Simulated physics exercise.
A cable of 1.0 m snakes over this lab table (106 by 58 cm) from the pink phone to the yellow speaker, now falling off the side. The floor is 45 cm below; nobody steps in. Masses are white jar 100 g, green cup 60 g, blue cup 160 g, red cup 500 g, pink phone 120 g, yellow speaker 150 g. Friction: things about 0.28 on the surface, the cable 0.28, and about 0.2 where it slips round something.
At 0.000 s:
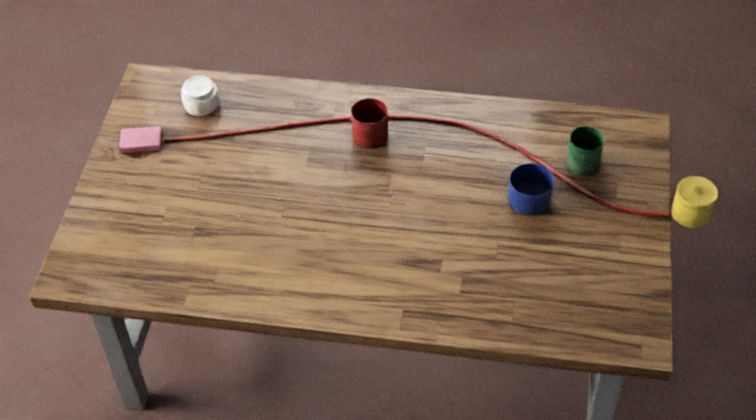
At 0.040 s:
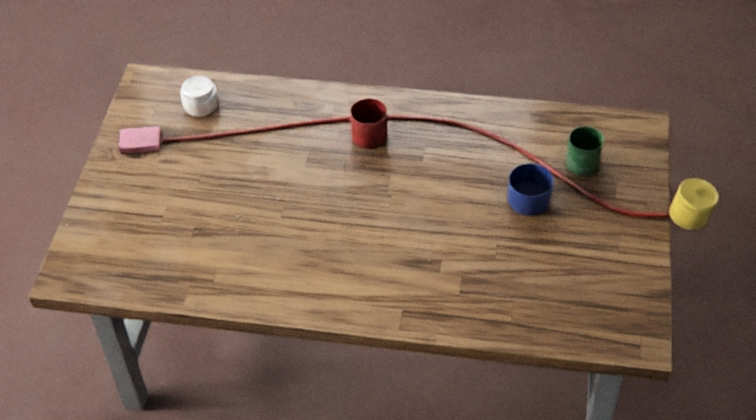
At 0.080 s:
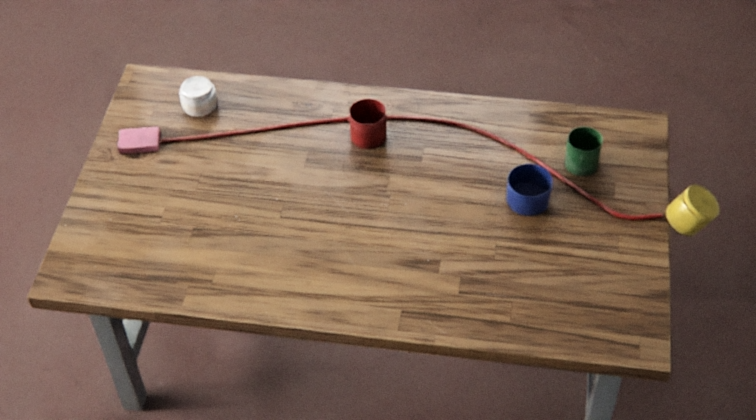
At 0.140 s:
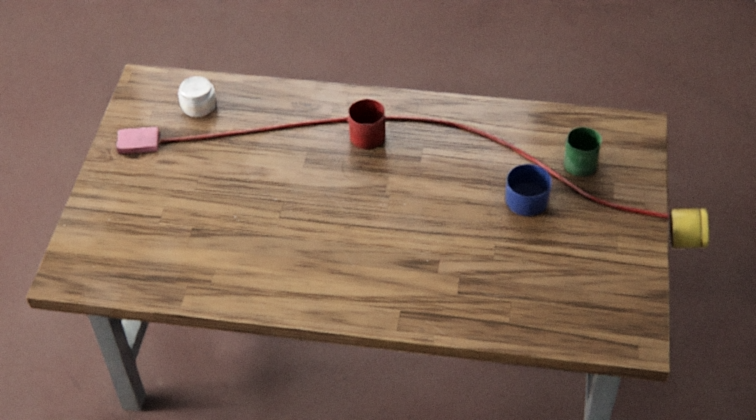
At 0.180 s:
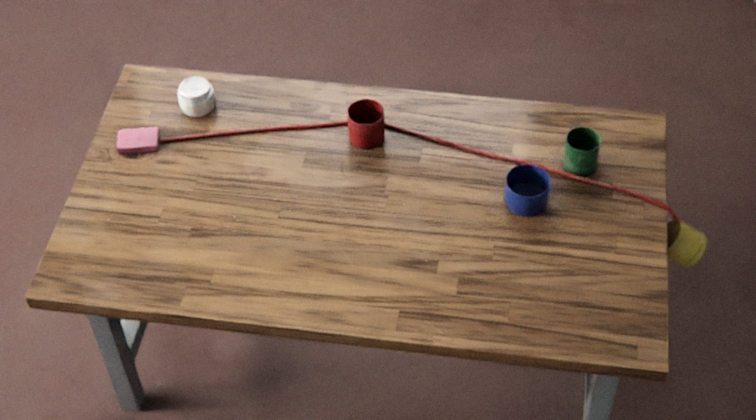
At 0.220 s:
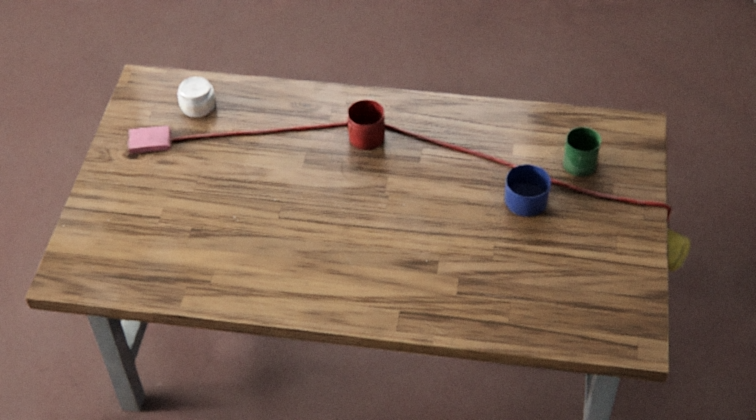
On a wooden table, a yellow object drops off the right edge, tugging a red cable and then a pink item rightward.
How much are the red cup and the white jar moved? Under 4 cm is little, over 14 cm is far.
Result: Red cup barely shifts, white jar stays in the low band.
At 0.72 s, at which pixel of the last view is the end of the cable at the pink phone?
Near (358, 121).
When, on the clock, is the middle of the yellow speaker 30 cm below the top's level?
About: 0.50 s.
By 0.5 s, the cable's tail end at (271, 131); pink phone 21 cm off its start, yellow speaker over the edge.
By 0.7 s, the cable's tail end at (358, 121); pink phone 37 cm off its start, yellow speaker over the edge, green cup 1 cm off its start.
By 1.0 s, the cable's tail end at (360, 120); pink phone 38 cm off its start at (339, 112), yellow speaker over the edge, green cup 1 cm off its start at (586, 136).
By 1.2 s, the cable's tail end at (360, 120); pink phone 38 cm off its start, yellow speaker over the edge, green cup 1 cm off its start.
By 2.4 s, the cable's tail end at (360, 120); red cup 0 cm off its start at (368, 113), white jar 0 cm off its start at (195, 87), pink phone 38 cm off its start at (339, 112), yellow speaker over the edge.
